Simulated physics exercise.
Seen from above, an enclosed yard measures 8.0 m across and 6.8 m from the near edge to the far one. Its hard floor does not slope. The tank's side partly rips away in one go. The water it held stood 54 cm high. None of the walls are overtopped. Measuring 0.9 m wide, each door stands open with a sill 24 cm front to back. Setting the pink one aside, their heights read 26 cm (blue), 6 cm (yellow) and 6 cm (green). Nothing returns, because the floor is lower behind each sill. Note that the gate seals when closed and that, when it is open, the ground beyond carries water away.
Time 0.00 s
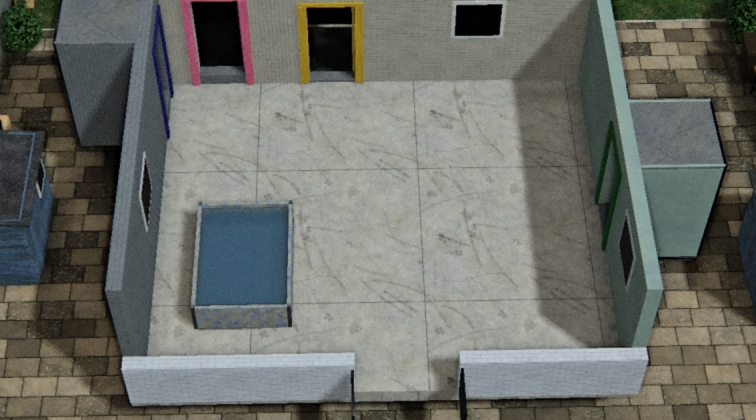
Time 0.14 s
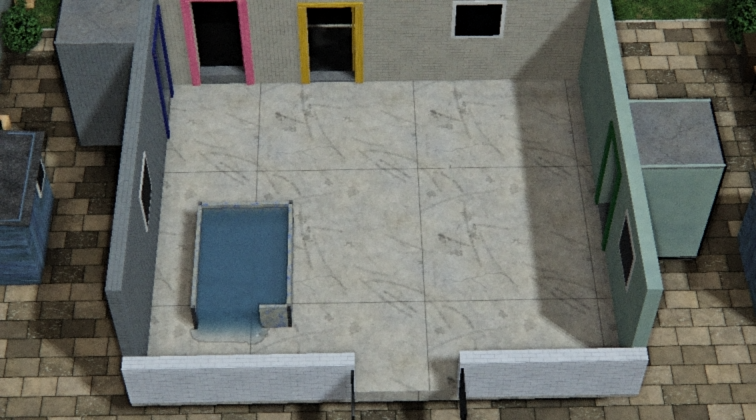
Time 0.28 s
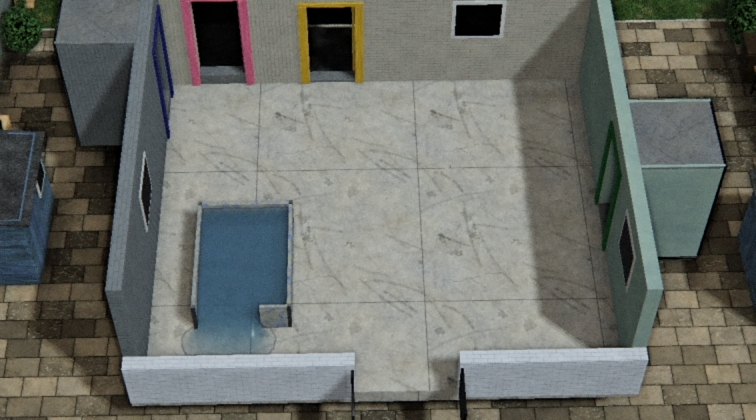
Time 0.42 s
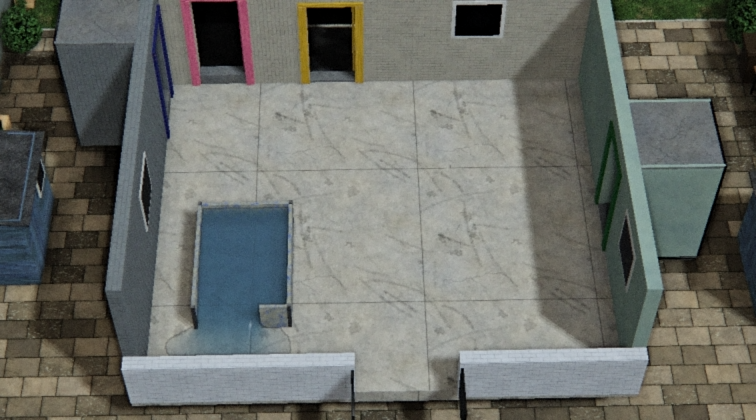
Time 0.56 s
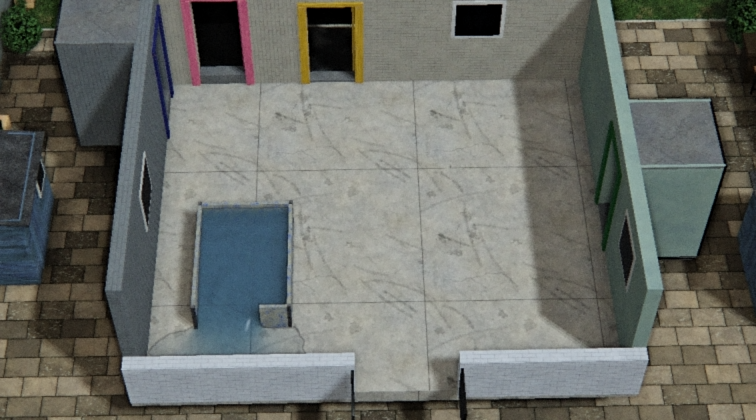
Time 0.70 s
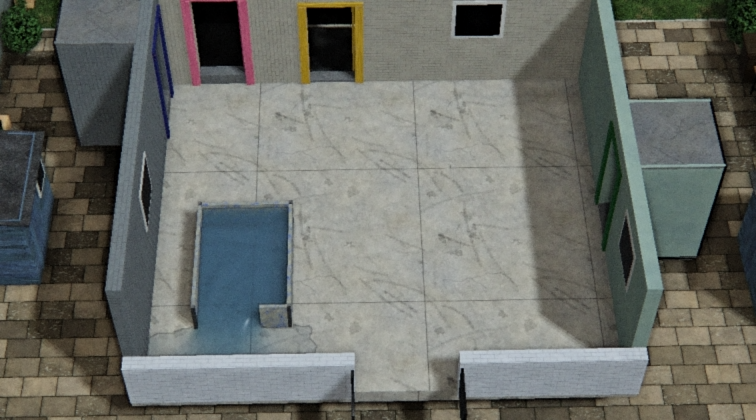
The clip opens on a high view of a walled yard with a pale stone floor and a still, full tank of blue water at left. Part of the tank's near side gives way, and water pours through the gap, spreading in a thin sheet across the floor toward the near white wall.
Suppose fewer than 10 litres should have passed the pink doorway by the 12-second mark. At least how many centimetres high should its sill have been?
I would say at least 12.5 cm.
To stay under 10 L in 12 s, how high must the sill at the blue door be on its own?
Blue: Roughly 7.0 cm.
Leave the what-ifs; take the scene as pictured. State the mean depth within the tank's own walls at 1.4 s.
About 36 centimetres.
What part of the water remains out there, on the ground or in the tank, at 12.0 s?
Some 96 per cent remains.
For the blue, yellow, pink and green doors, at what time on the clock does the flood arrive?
It gets to blue after 3.4 s, yellow after 5.0 s, pink after 3.8 s and green after 5.0 s.
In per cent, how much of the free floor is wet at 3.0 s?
The wet part is about 30 per cent.
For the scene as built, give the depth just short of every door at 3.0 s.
Door by door in centimetres - blue 0, yellow 0, pink 0, green 0.
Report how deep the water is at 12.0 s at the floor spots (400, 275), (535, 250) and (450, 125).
In that order: 1, 3 and 2 cm.
After 1.4 s water covers 5 % of the floor, deepest (52 cm) near (157, 383); it has not reached the pink door.
After 3.0 s water covers 30 % of the floor, deepest (30 cm) near (146, 383); it has not reached the pink door.
After 12.0 s water covers 90 % of the floor, deepest (8 cm) near (585, 146); 4 cm at the pink door, 0 litres in over its 25 cm sill.
At the pink door as built, the water arrived by 3.9 s and peaked near 15 cm at 4.4 s.
Run again over the same 12 s with other heights there, 17 litres in over 11 cm, 3 litres over 15 cm. The limit of 10 litres is kept from about 12.5 cm up.
